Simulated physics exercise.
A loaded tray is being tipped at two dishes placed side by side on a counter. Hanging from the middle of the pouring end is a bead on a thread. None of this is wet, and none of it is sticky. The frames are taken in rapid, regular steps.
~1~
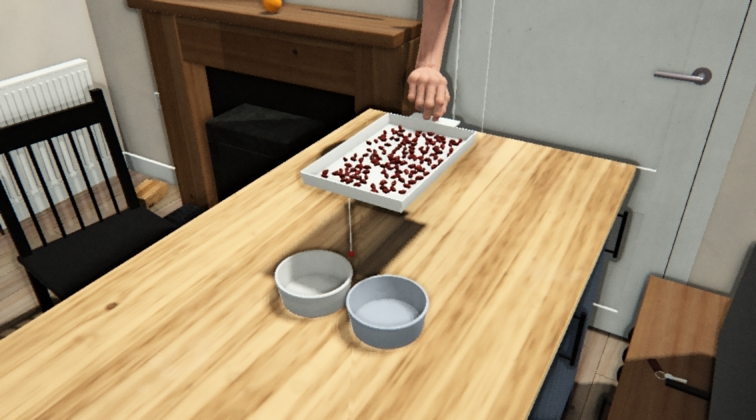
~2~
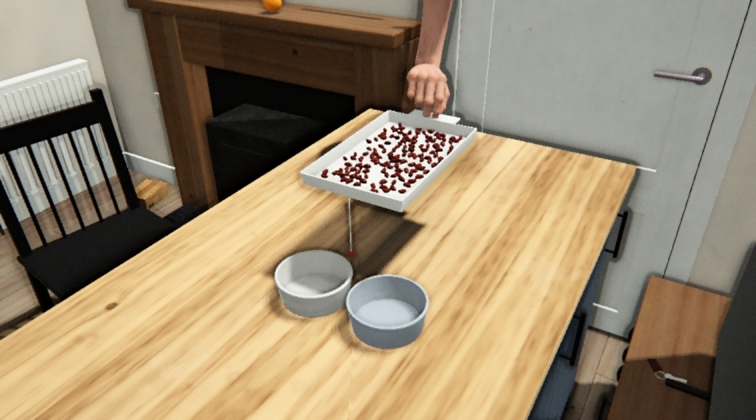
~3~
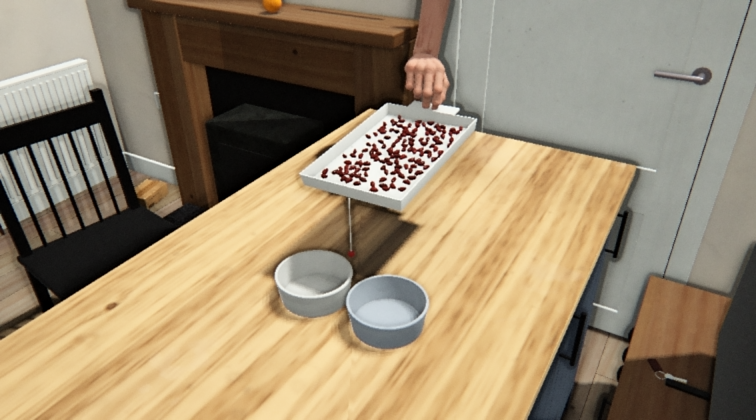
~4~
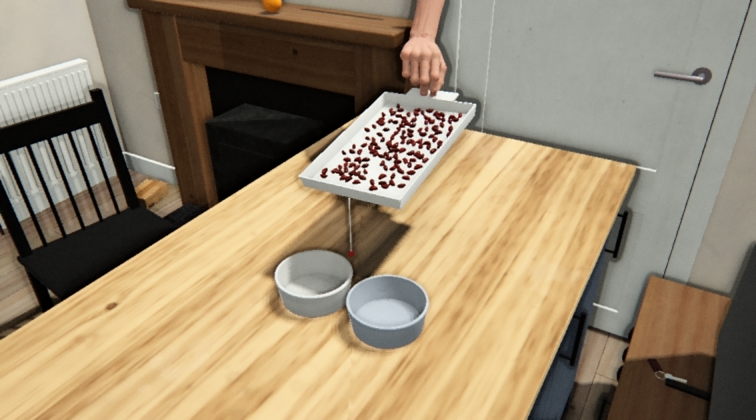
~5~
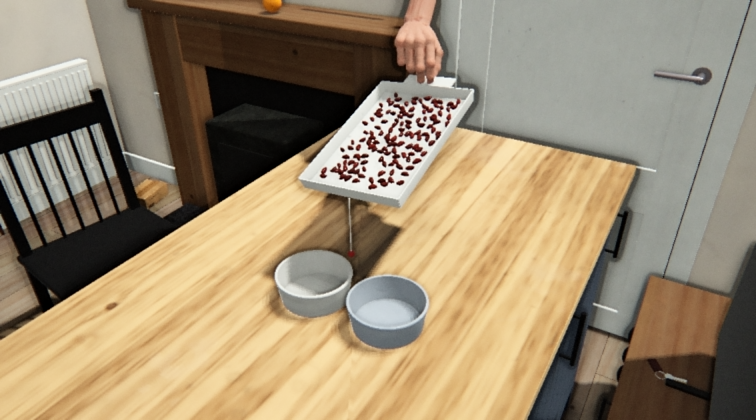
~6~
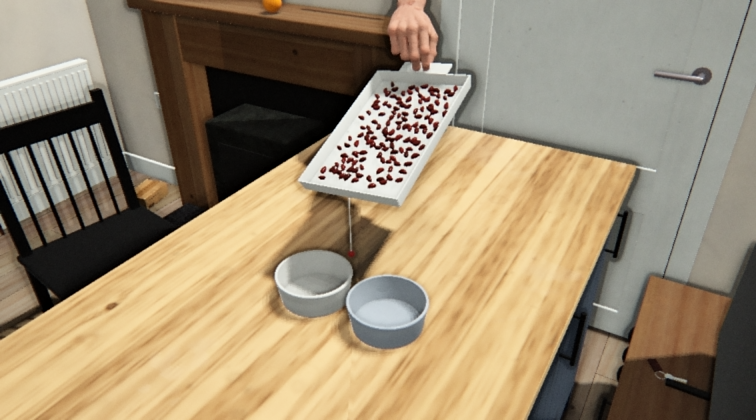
A hand raising the back of a white tray of dark red beans, tilting it towards two round dishes on a wooden table.
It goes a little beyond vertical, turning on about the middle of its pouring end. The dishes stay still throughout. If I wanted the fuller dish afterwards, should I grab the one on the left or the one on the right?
Grab the left one.
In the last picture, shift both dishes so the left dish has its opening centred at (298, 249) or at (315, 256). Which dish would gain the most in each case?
Case one: The dish at left. Case two: The dish at left.
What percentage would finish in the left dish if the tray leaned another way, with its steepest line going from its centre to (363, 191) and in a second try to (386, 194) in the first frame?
You'd get 50 per cent the first time and 10 per cent the second time.
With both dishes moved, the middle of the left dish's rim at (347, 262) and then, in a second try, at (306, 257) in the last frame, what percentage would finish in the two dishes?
Trial 1 near 20 %, trial 2 near 80 %.
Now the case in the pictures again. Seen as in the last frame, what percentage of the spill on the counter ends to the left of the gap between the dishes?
100 in a hundred, roughly.
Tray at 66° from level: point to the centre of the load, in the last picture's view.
The load is centred about (332, 170).
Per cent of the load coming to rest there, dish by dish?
Per hundred pieces: Left dish roughly 60, right dish roughly 0.
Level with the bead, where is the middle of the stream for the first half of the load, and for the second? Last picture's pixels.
Early half: (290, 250); late half: (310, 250).
Soon after the last picture, tray tipped steeply; nearly all on the tray; a stray few in the air.
A little later, tray tipped past a quarter turn; about a third on the tray; about a quarter in the left dish; about a quarter outside both; a small part in the air.
Later still, tray tipped past a quarter turn; a stray few in the right dish; about two thirds in the left dish; about a third outside both.
At rest, tray tipped past a quarter turn; a stray few in the right dish; about two thirds in the left dish; about a third outside both.
